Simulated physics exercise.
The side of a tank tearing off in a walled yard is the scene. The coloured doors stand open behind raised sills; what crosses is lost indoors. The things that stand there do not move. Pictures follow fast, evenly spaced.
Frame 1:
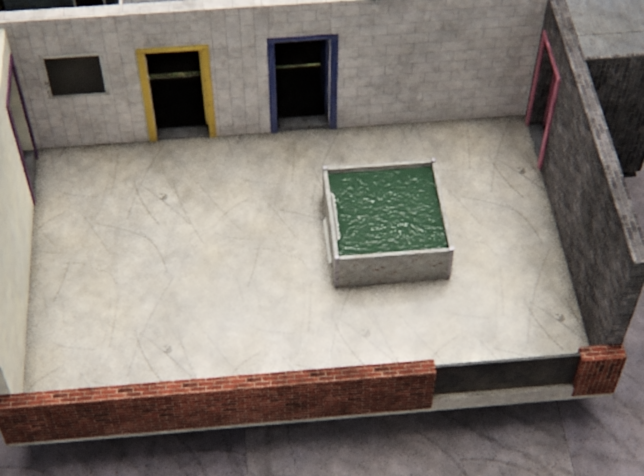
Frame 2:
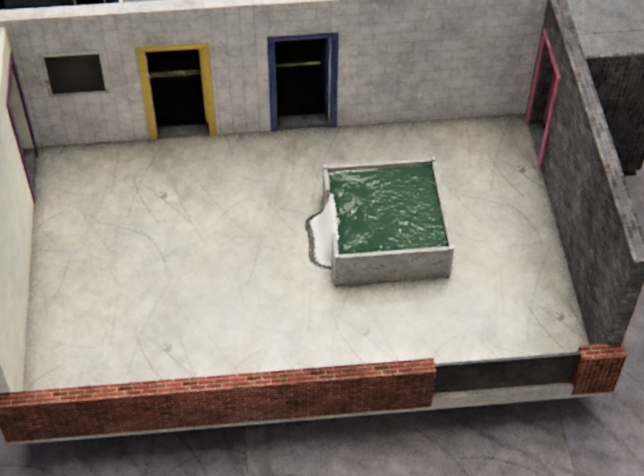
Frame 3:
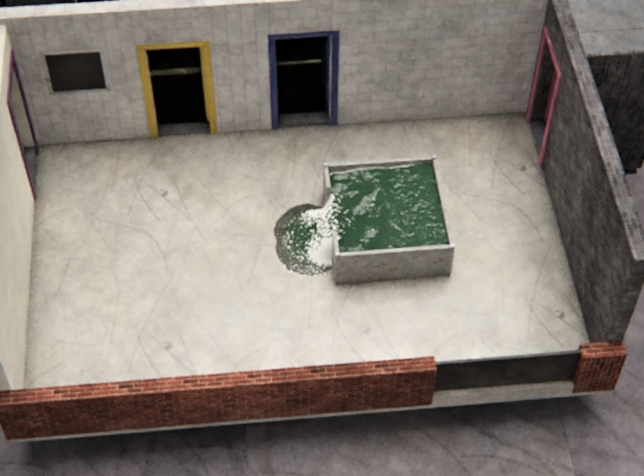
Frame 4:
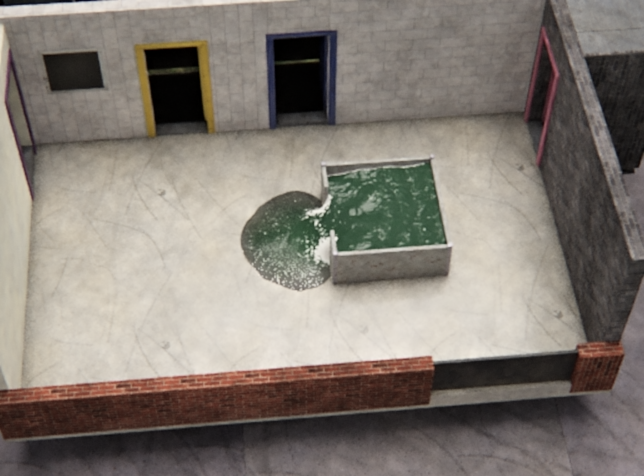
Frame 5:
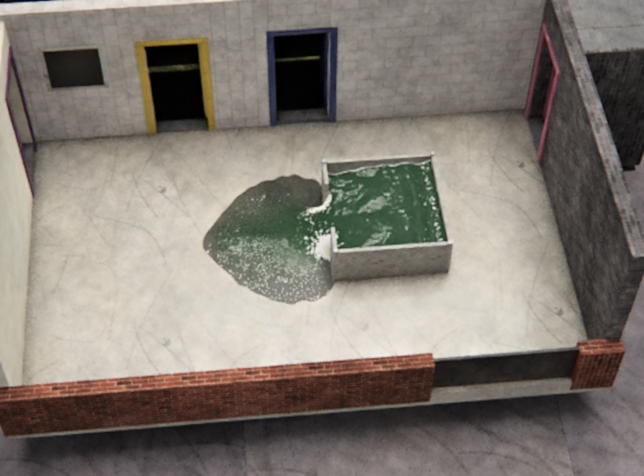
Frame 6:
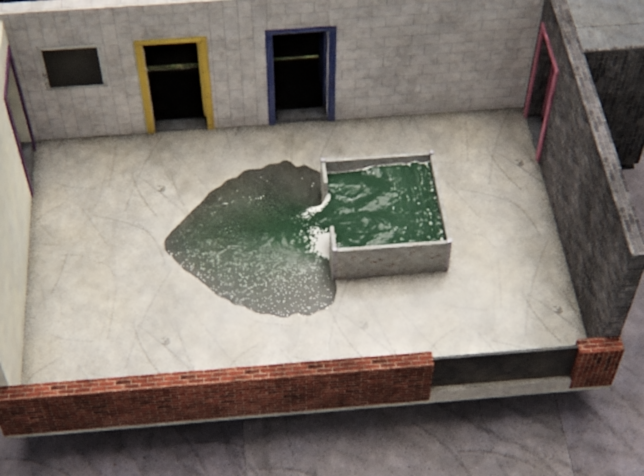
Green water sat still in a square tank in a walled yard, then burst out through the tank's left side and spread leftward across the pale floor in a wide, foamy, widening puddle.
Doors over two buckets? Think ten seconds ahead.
Result: The yellow door will be over the cap; the pink door will be at or under the cap; the purple door will be at or under the cap; the blue door will be at or under the cap.
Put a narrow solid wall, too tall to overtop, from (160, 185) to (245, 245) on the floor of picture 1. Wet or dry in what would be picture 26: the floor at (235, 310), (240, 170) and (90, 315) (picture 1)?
Results in order: Swamped / swamped / swamped.
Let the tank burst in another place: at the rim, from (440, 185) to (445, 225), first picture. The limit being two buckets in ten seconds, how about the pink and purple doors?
In that case the pink door overshoots, while the purple door undershoots.
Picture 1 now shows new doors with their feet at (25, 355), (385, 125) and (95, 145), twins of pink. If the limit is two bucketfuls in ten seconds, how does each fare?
First door gets past it, second door doesn't reach it, third door gets past it.
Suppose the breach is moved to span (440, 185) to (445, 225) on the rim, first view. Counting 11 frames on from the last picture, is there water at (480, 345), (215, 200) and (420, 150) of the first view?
In turn: Not flooded, free of water, free of water.
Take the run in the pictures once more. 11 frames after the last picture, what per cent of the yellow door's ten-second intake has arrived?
Result: 5 % of the ten-second total.
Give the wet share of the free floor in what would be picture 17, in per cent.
I'd say close to 50 per cent.
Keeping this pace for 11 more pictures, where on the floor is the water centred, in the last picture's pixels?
At about (282, 239).
A moment on, water covers 30 % of the floor; the yellow door not reached, the pink door not reached, the purple door not reached, the blue door not reached.
Next, water covers 50 % of the floor; the yellow door under two buckets in, the pink door not reached, the purple door wet at the sill, nothing in, the blue door not reached.
Then, water covers 50 % of the floor; the yellow door under two buckets in, the pink door not reached, the purple door wet at the sill, nothing in, the blue door wet at the sill, nothing in.
Later, water covers 50 % of the floor; the yellow door over two buckets in, the pink door not reached, the purple door wet at the sill, nothing in, the blue door wet at the sill, nothing in.
In the end, water covers 80 % of the floor; the yellow door over two buckets in, the pink door not reached, the purple door wet at the sill, nothing in, the blue door wet at the sill, nothing in.
